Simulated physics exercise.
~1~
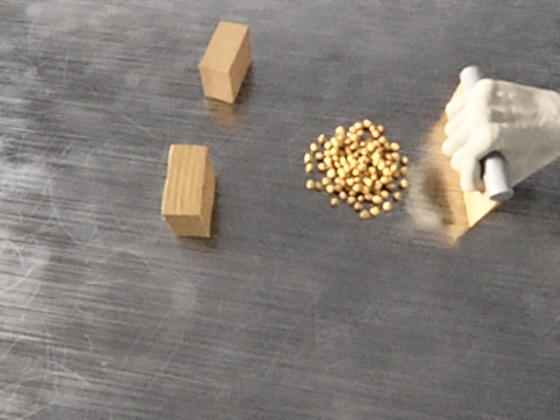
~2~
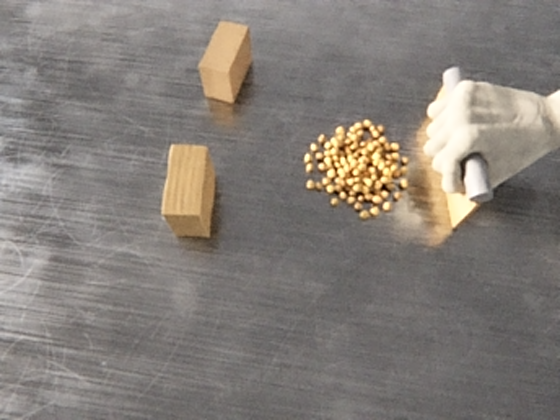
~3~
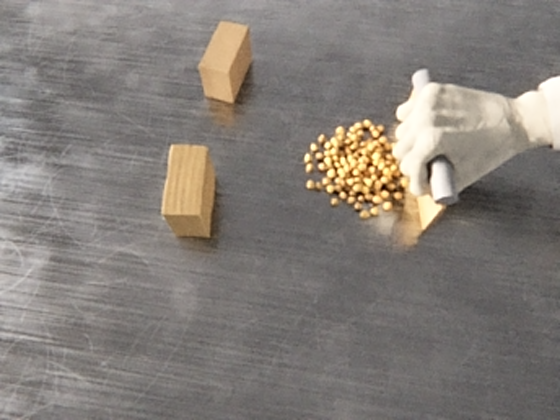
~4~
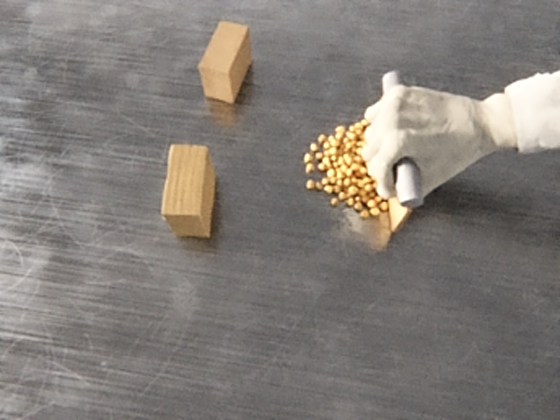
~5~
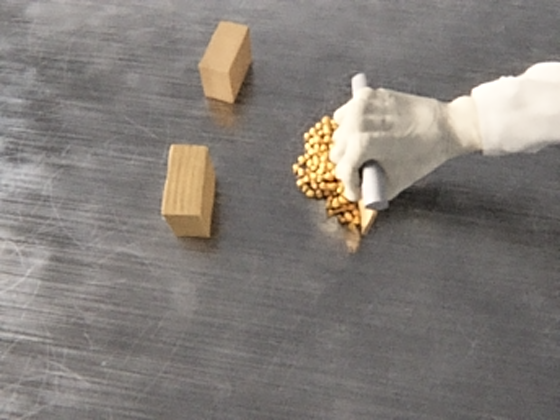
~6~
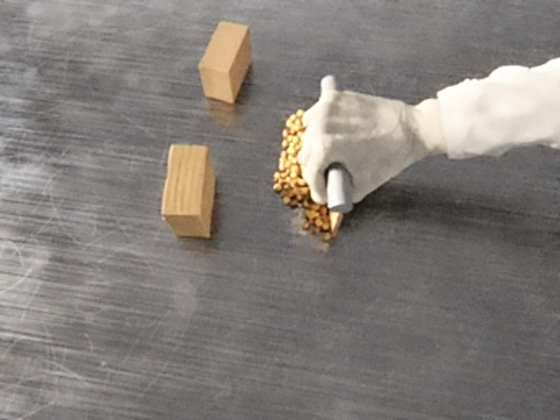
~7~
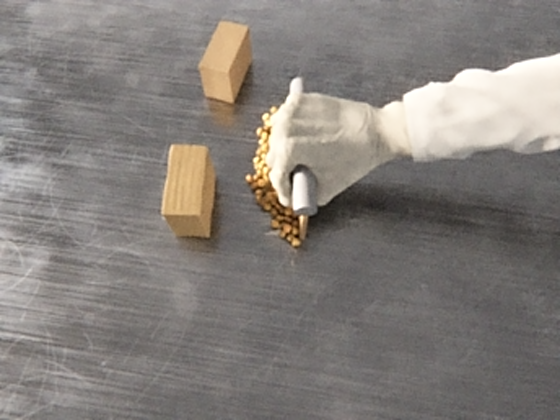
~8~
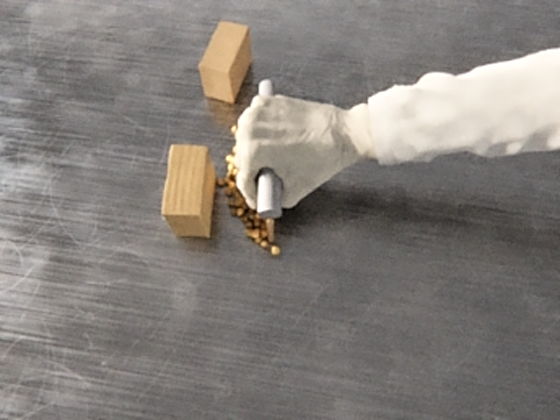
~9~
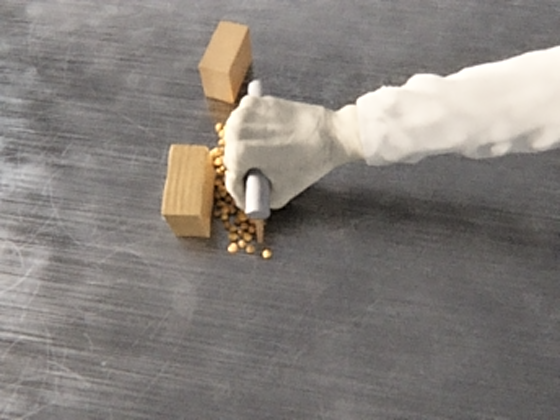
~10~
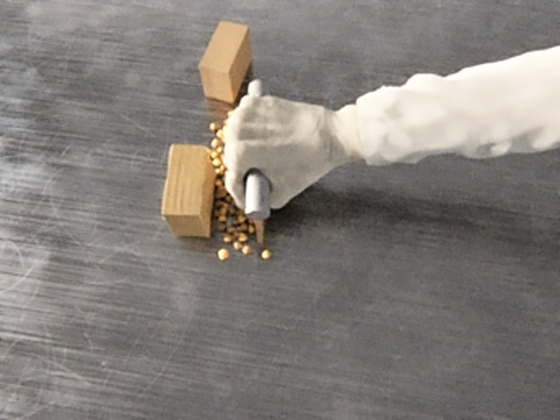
On a scratched metal surface, a gloved hand pushing golden pellets left with a scraper, stopping with most heaped before two wooden blocks.
